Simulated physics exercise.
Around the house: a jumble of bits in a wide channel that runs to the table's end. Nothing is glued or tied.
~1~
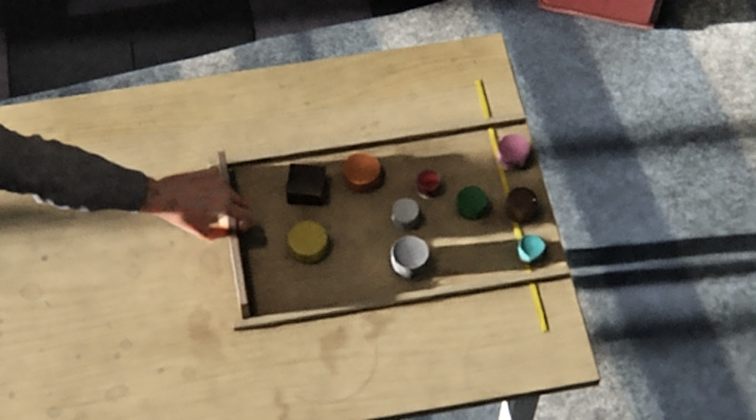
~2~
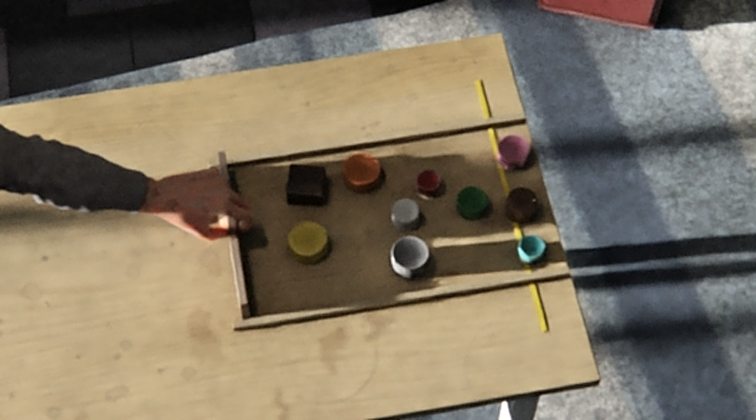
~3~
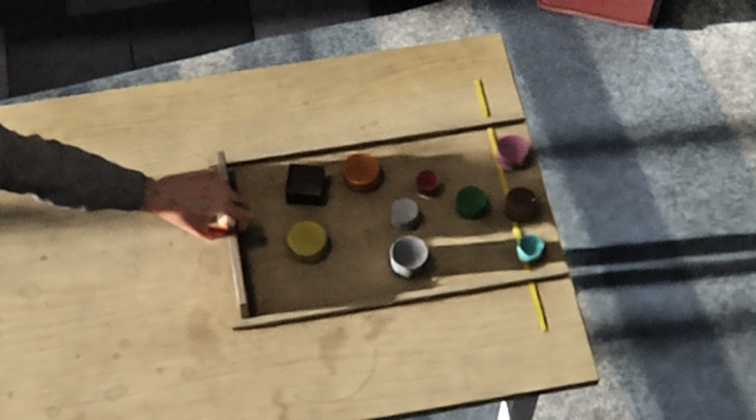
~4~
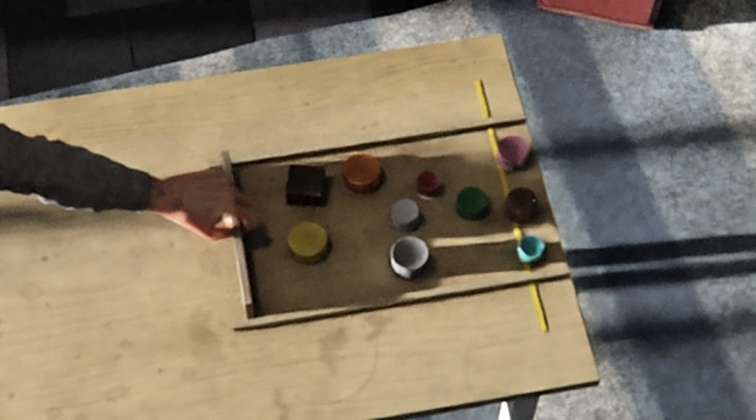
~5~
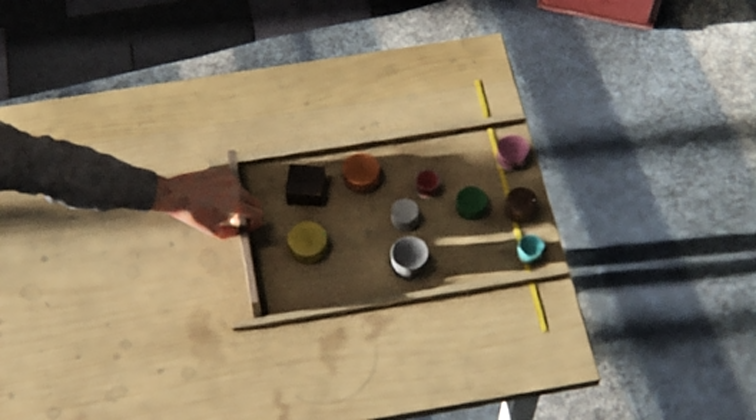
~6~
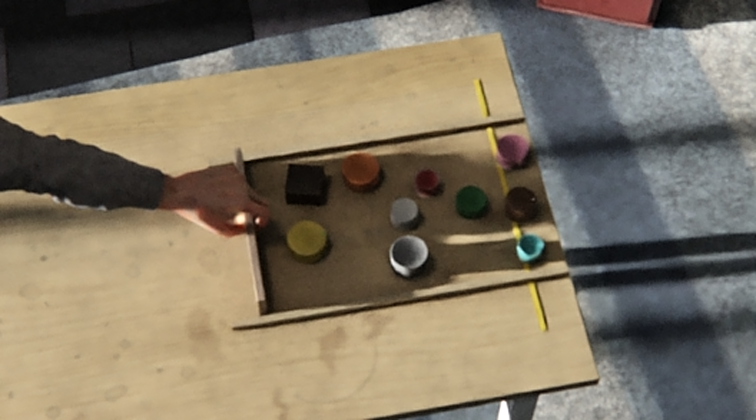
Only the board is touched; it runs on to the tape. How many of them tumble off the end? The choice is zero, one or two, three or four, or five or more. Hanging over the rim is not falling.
Here the number that fall off is five or more.
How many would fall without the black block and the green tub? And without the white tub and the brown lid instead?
It would be 3 and 3.
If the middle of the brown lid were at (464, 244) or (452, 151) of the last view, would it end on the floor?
Place by place, it goes over; comes down.
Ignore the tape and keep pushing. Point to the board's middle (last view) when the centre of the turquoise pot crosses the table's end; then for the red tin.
About (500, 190), and (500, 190) for the other.
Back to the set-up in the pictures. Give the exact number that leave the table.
It comes to 6.
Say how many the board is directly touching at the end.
In contact: 4.
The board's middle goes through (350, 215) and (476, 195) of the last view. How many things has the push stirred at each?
At the one place 3, at the other 10.
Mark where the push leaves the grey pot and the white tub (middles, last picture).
Near (540, 241) and (519, 183).
Early on, none off yet; pink pot at rest near (512, 152); brown lid at rest near (520, 205); turquoise pot at rest near (530, 249).
A while later, none off yet; pink pot travelled about its own width near (540, 151); brown lid travelled about its own width near (538, 210); turquoise pot at rest near (530, 249).
Finally, the number that fall off is five or more; lost, orange tub, red tin, green tub, turquoise pot, brown lid and pink pot.
